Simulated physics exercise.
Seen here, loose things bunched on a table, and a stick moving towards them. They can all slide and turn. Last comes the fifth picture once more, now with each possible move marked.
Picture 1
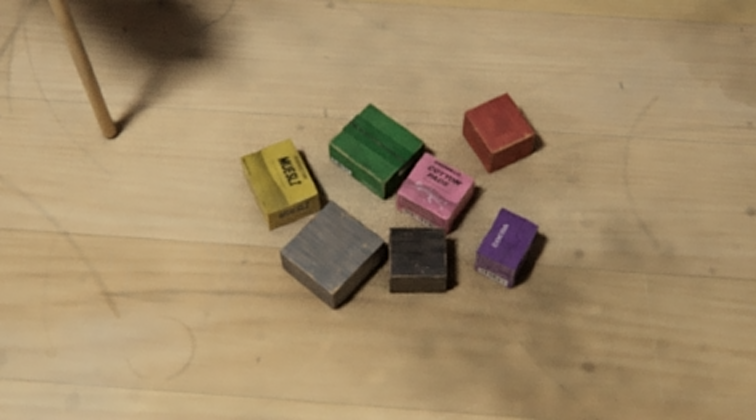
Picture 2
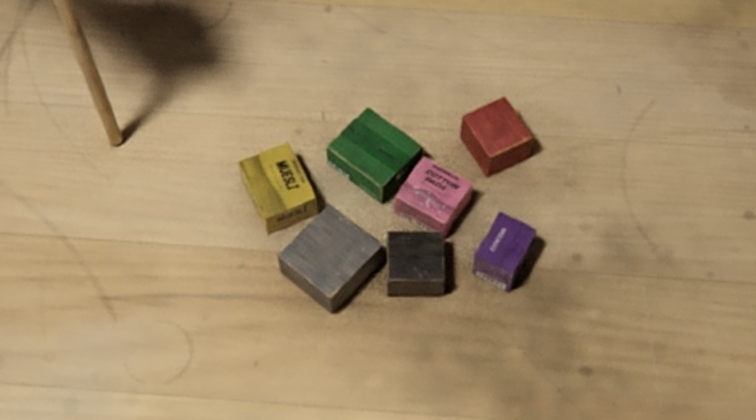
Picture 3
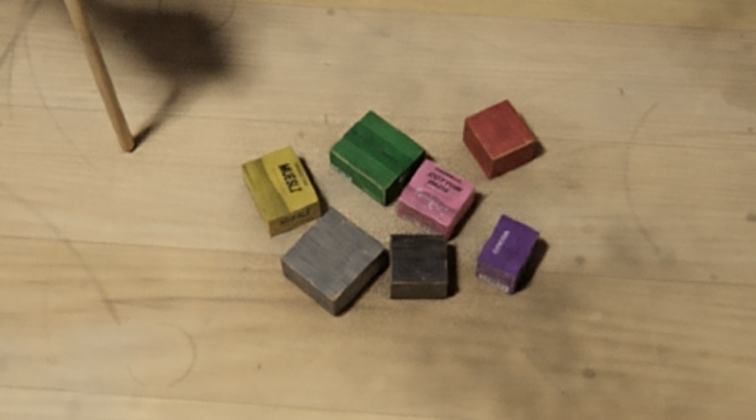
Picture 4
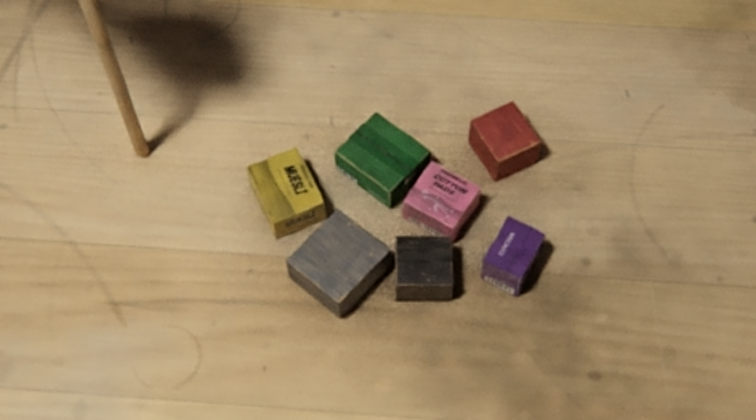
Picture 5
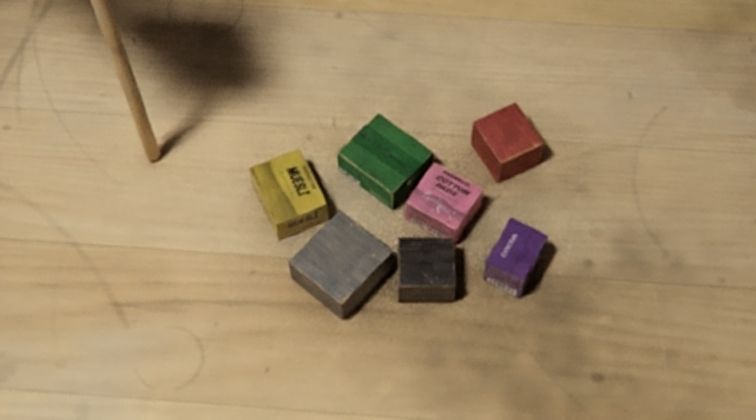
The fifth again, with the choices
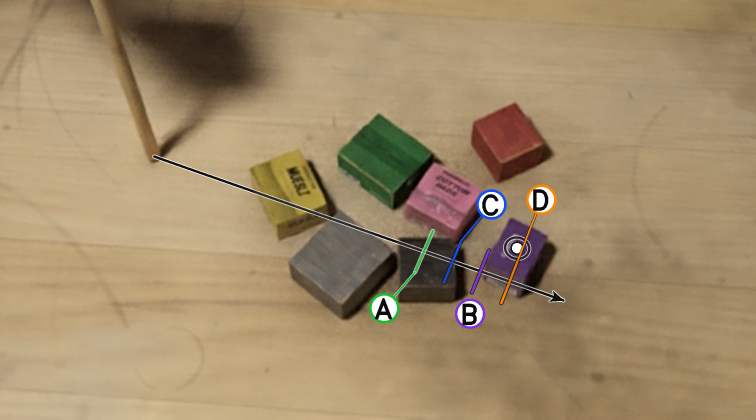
On a pale wooden surface, seven small coloured blocks sit in a loose cluster while a thin stick at the upper left moves a short way right and slightly down; the blocks stay in the same arrangement, with no contact.
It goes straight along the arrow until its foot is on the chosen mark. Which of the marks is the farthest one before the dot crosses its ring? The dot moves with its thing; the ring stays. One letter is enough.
At B, and not beyond.
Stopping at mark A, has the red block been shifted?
No.
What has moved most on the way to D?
The yellow packet has gone farthest.
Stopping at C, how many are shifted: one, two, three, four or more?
In all, four or more.
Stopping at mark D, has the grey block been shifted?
Yes.
On the marked copy, A at (424, 251); B at (480, 271); C at (453, 262); D at (510, 282); the arrow from (154, 157) to (563, 301); the white dot at (517, 248).
With B. Early on, foot of the stick (266, 197); yellow packet (302, 195).
Further on, foot of the stick (382, 238); yellow packet (376, 190); green box (406, 143).
At the end, foot of the stick (480, 272); yellow packet (377, 189); green box (406, 142); the dot is still in its ring.
As for the rest, A keeps the dot in but is short; C keeps the dot in but is short; D shifts the dotted thing to (539, 258).
